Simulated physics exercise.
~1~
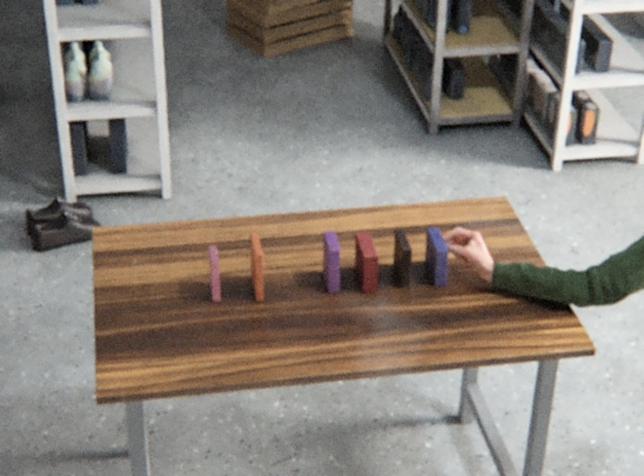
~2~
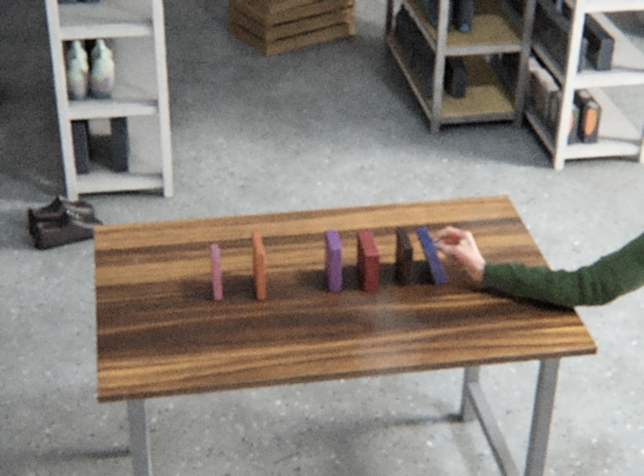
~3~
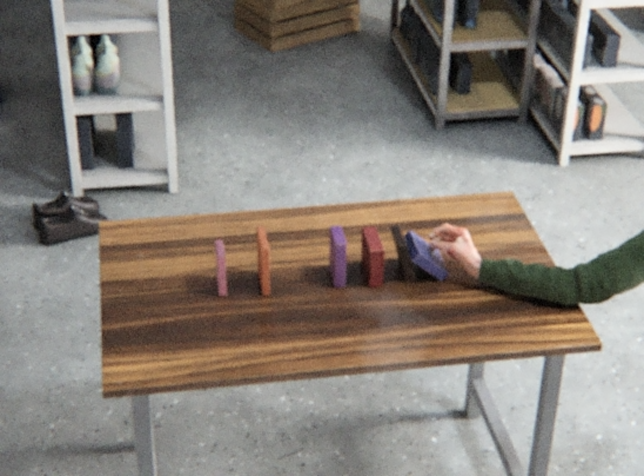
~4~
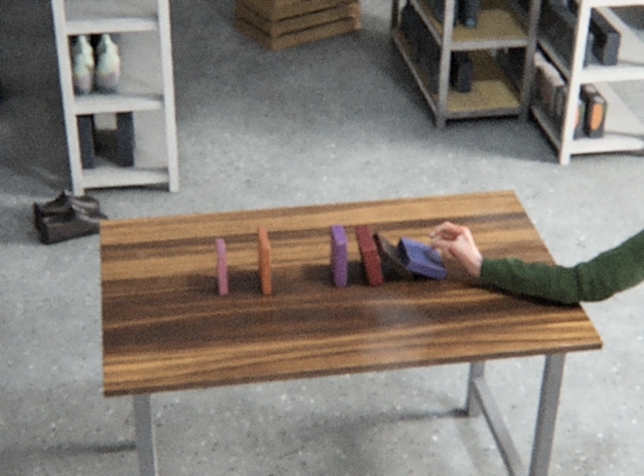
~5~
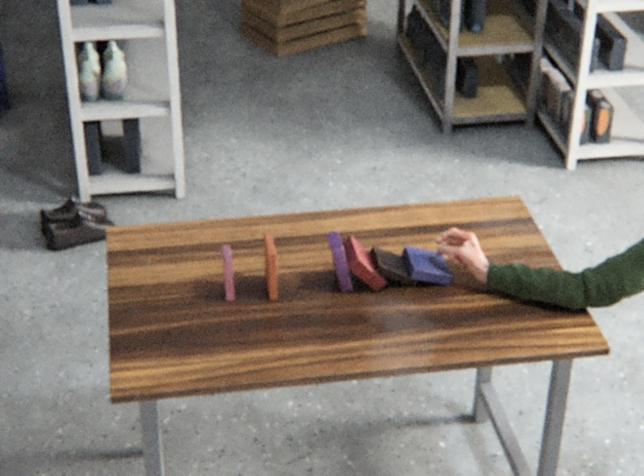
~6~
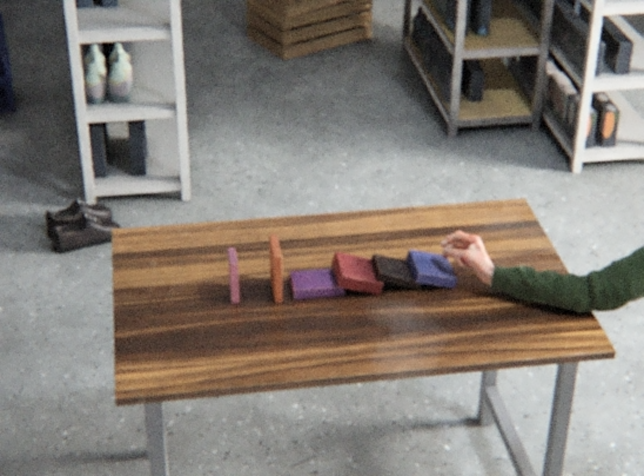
On a wooden table in a storage room, a hand tips the blue block leftward, and it topples the black block, the red block and the purple board in turn, leaving all four down while the orange and pink blocks stay upright at the left.
